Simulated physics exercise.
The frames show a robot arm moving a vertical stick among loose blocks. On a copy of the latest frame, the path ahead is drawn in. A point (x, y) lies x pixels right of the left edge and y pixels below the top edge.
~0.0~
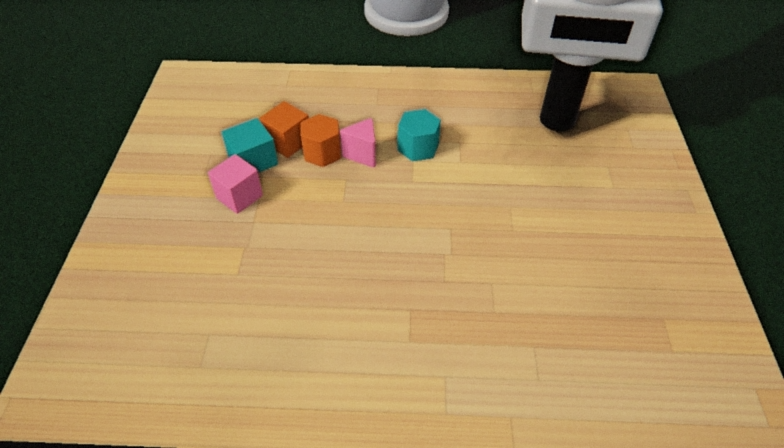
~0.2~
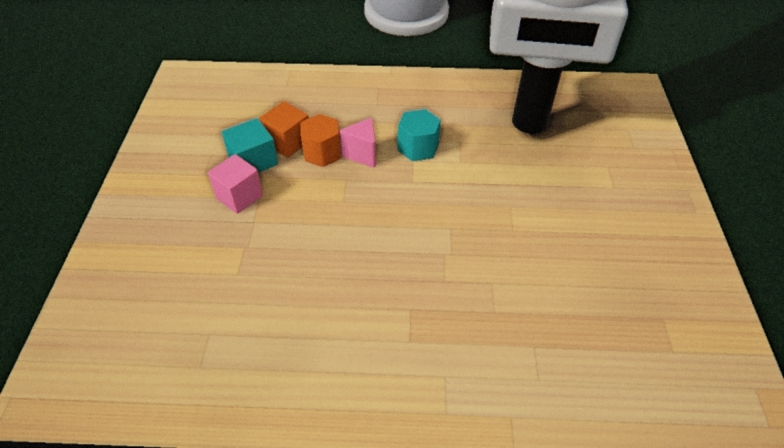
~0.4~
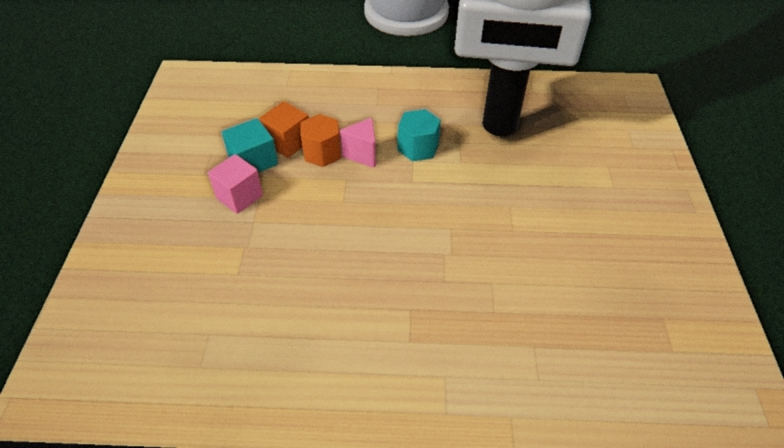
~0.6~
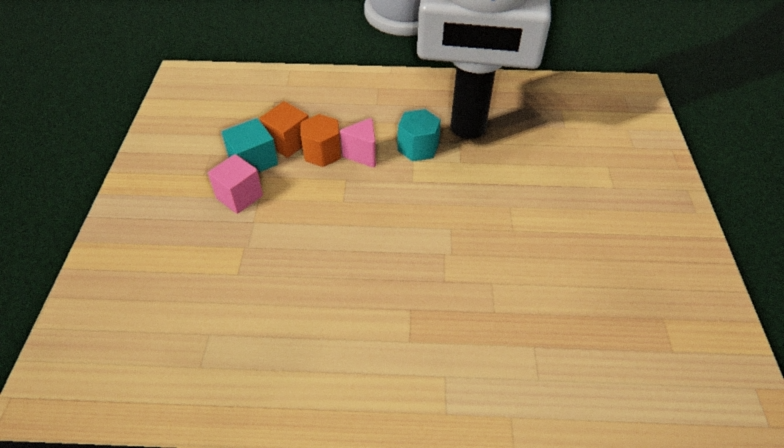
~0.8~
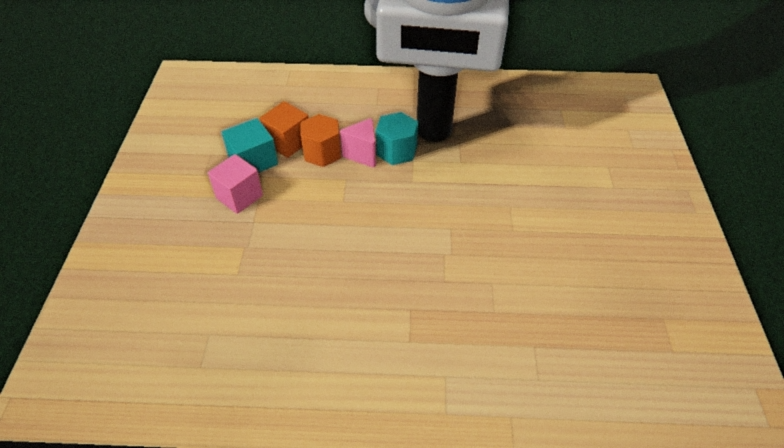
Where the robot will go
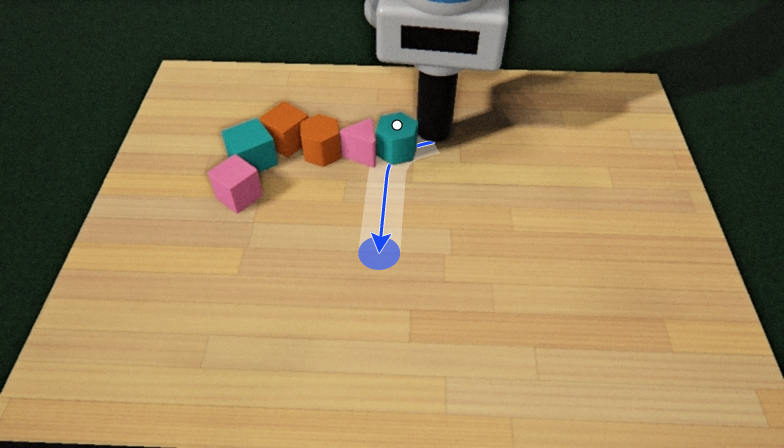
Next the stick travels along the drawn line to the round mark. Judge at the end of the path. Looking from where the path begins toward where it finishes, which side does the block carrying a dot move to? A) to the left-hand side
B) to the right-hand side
B: To the right-hand side.
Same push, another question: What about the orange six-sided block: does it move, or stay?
At the end of the path, it will have moved.
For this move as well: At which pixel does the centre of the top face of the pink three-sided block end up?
I expect it at (309, 154).
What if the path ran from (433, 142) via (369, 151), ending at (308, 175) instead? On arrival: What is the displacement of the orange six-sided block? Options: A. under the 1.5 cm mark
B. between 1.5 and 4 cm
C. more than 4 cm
I choose C.
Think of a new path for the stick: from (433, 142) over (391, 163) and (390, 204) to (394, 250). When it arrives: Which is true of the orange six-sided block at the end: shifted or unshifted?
It is moved from its place.
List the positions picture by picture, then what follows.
In the first frame, lower end of the stick (557, 120), tops of blocks, orange six-sided block (320, 127), pink three-sided block (362, 130), turquoise six-sided block (420, 122).
In the second frame, stick (530, 123), blocks as before.
In the third frame, stick (500, 125), blocks as before.
In the fourth frame, stick (468, 128), blocks as before.
In the fifth frame, stick (434, 130), orange six-sided block (320, 127), pink three-sided block (362, 130), turquoise six-sided block (397, 125).
The drawn path runs from (433, 142) over (391, 163) and (384, 205) to (379, 253); the dot is on the turquoise six-sided block.
The first path, step by step. One third of the way, stick (390, 153); orange six-sided block (308, 131), turned 40° clockwise; pink three-sided block (316, 153), turned 10° clockwise; turquoise six-sided block (351, 149).
Two thirds of the way, stick (384, 194); orange six-sided block (308, 131), turned 40° clockwise; pink three-sided block (309, 154), turned 25° clockwise; turquoise six-sided block (343, 162), turned 40° clockwise.
At the end, stick (379, 242); orange six-sided block (308, 131), turned 40° clockwise; pink three-sided block (309, 154), turned 25° clockwise; turquoise six-sided block (343, 162), turned 40° clockwise.
